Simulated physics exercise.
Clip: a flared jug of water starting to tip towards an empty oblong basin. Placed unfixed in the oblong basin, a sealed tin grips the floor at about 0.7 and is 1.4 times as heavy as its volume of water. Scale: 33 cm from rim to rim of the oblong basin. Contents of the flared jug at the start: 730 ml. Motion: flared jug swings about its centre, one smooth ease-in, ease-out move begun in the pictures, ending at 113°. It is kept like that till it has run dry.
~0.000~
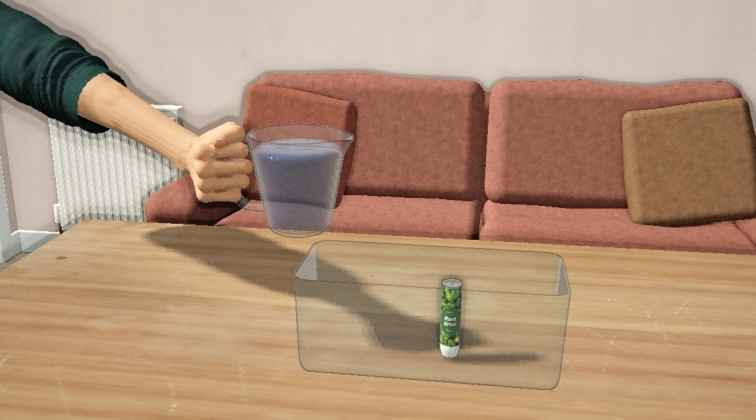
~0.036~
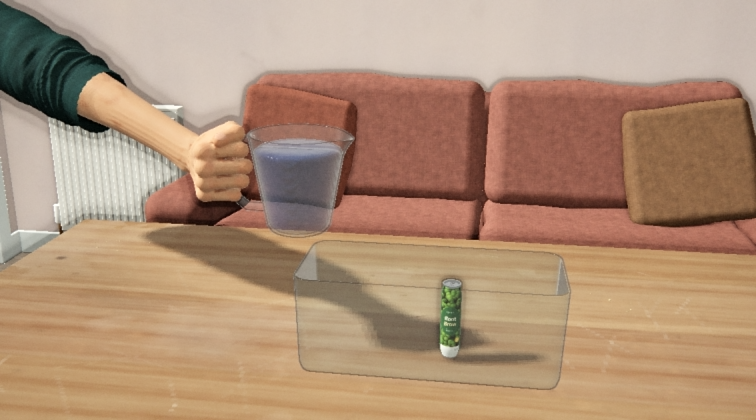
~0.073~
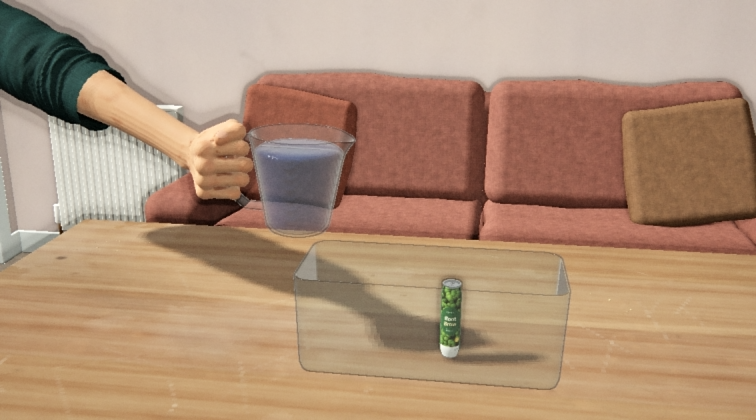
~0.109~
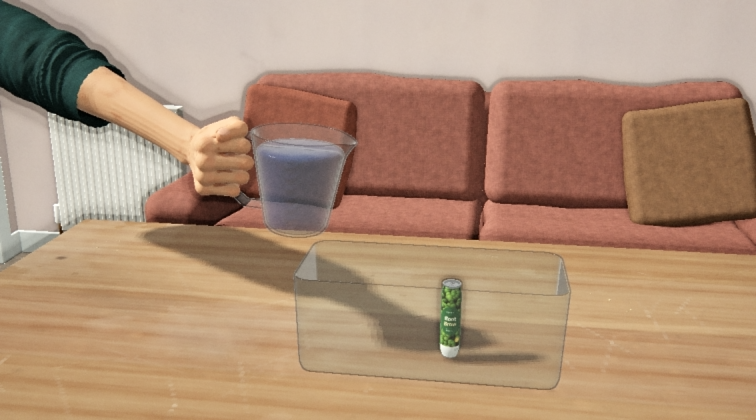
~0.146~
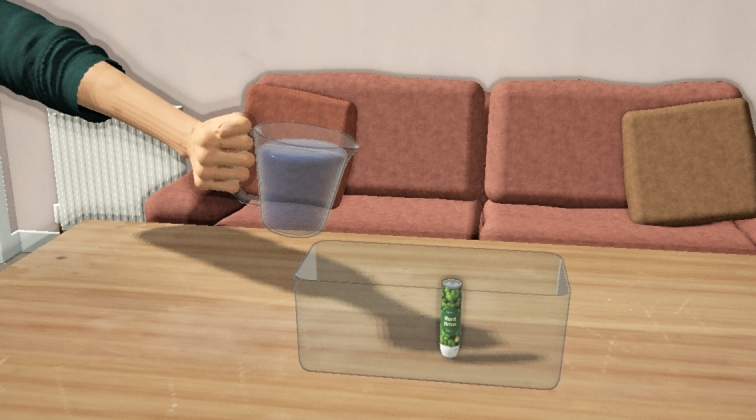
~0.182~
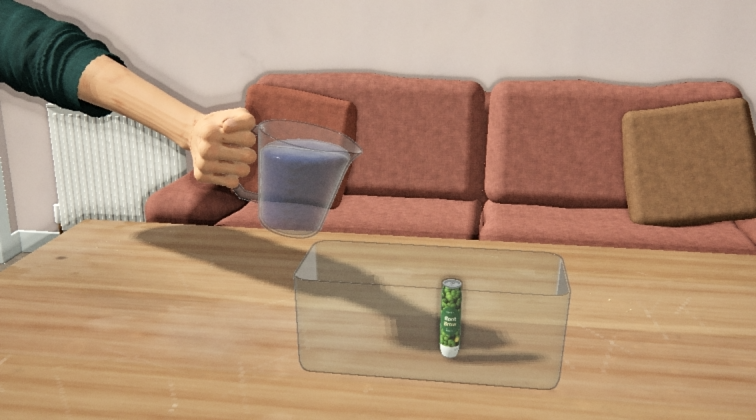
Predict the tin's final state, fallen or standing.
I predict it is standing.
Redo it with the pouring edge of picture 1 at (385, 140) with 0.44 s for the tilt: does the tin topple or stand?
After that, the tin overturns.
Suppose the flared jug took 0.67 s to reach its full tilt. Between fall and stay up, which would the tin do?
Outcome - the tin remains standing.
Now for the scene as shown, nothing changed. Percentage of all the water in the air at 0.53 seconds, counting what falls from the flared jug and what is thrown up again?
Close to 22 in a hundred.
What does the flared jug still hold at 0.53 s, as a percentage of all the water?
Remaining: Near 66 % of the total.
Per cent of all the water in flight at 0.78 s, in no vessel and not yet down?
Close to 7 %.
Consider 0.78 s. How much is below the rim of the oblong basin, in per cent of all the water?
Some 84 percent of the total.
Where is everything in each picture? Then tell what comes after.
Tilt 0°; pouring edge (353, 137); surface from (256, 146) to (343, 149); the oblong basin's rim runs from (305, 260) to (566, 275); the tin's top is at (452, 287), in the first frame.
Tilt 1°; pouring edge (354, 138); surface from (257, 146) to (343, 150), in the second frame.
Tilt 2°; pouring edge (355, 140); surface from (257, 145) to (344, 150), in the third frame.
Tilt 5°; pouring edge (357, 142); surface from (260, 144) to (345, 152), in the fourth frame.
Tilt 8°; pouring edge (360, 146); surface from (262, 144) to (348, 153), in the fifth frame.
Tilt 13°; pouring edge (362, 151); surface from (264, 145) to (351, 155), in the sixth frame.
Then, 0.53 s in, the tilt is 79° and 66 per cent is still to pour; the tin stands where it began.
Then, 0.78 s in, the tilt is 112° and 9 per cent is still to pour; the tin stands where it began.
Then, 1.05 s in, the tilt is 113° and 0 per cent is still to pour; the tin stands where it began.
Then, 1.34 s in, the tilt is 113° and 0 per cent is still to pour; the tin stands where it began.
Finally, the tin stands where it began.
